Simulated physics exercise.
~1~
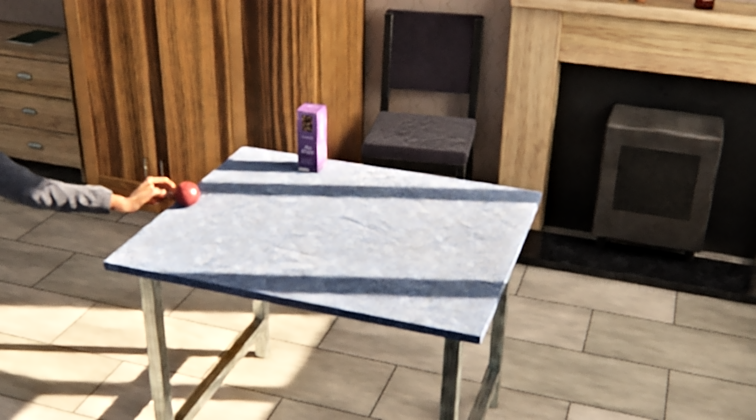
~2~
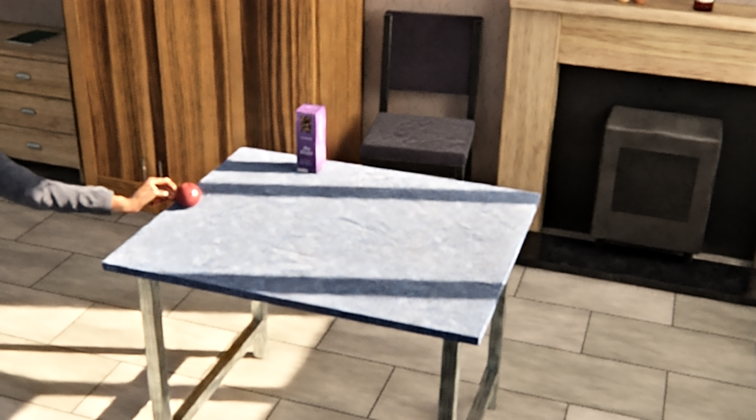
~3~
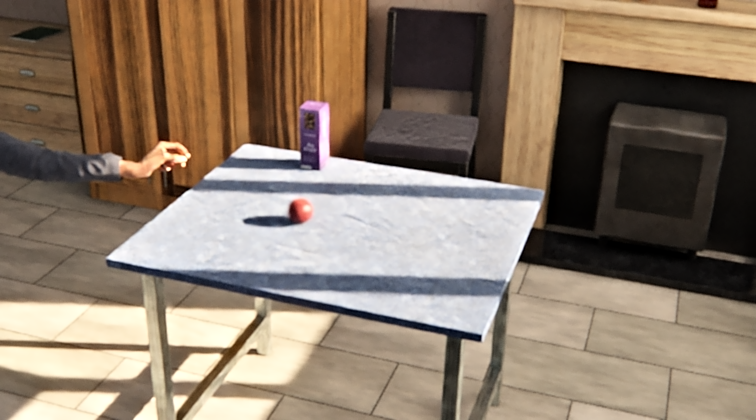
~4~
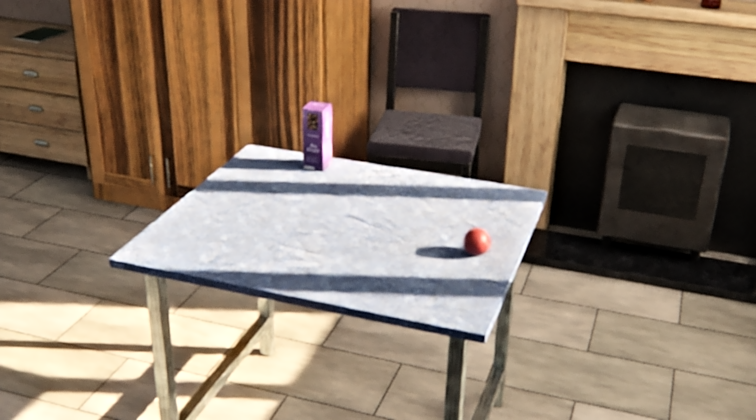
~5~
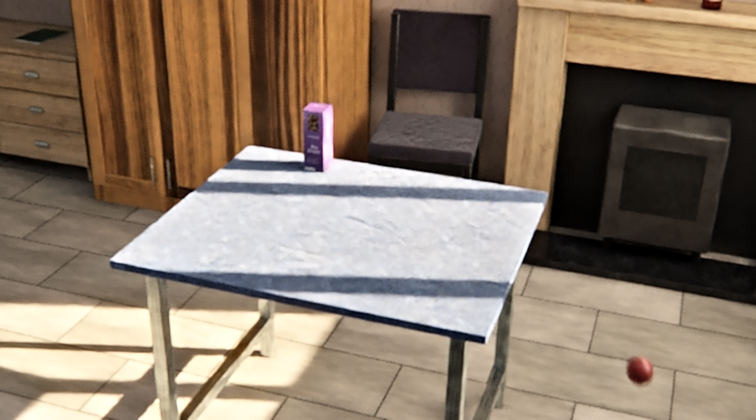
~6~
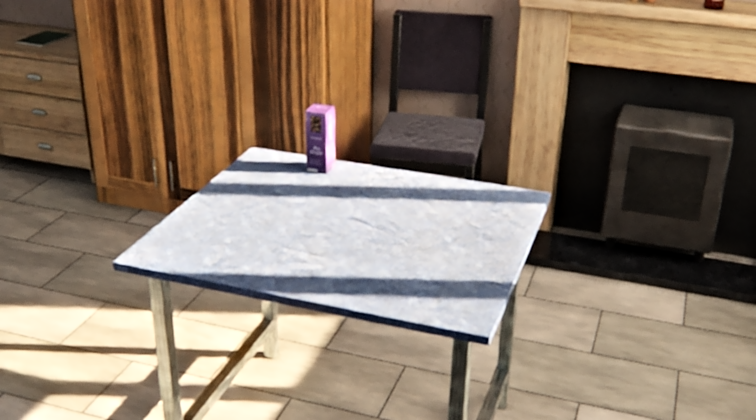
At the start, a hand reaches in from the left and holds a red apple at the left side of a pale blue-topped table, where a purple carton stands near the back edge. The hand sends the apple off to the right, then lets go and draws back out of view. The apple travels across the tabletop, passing in front of the carton and nearing the right edge. It goes over that edge and drops through the air toward the tiled floor. Finally the apple is out of sight, while the carton still stands in its place on the table.
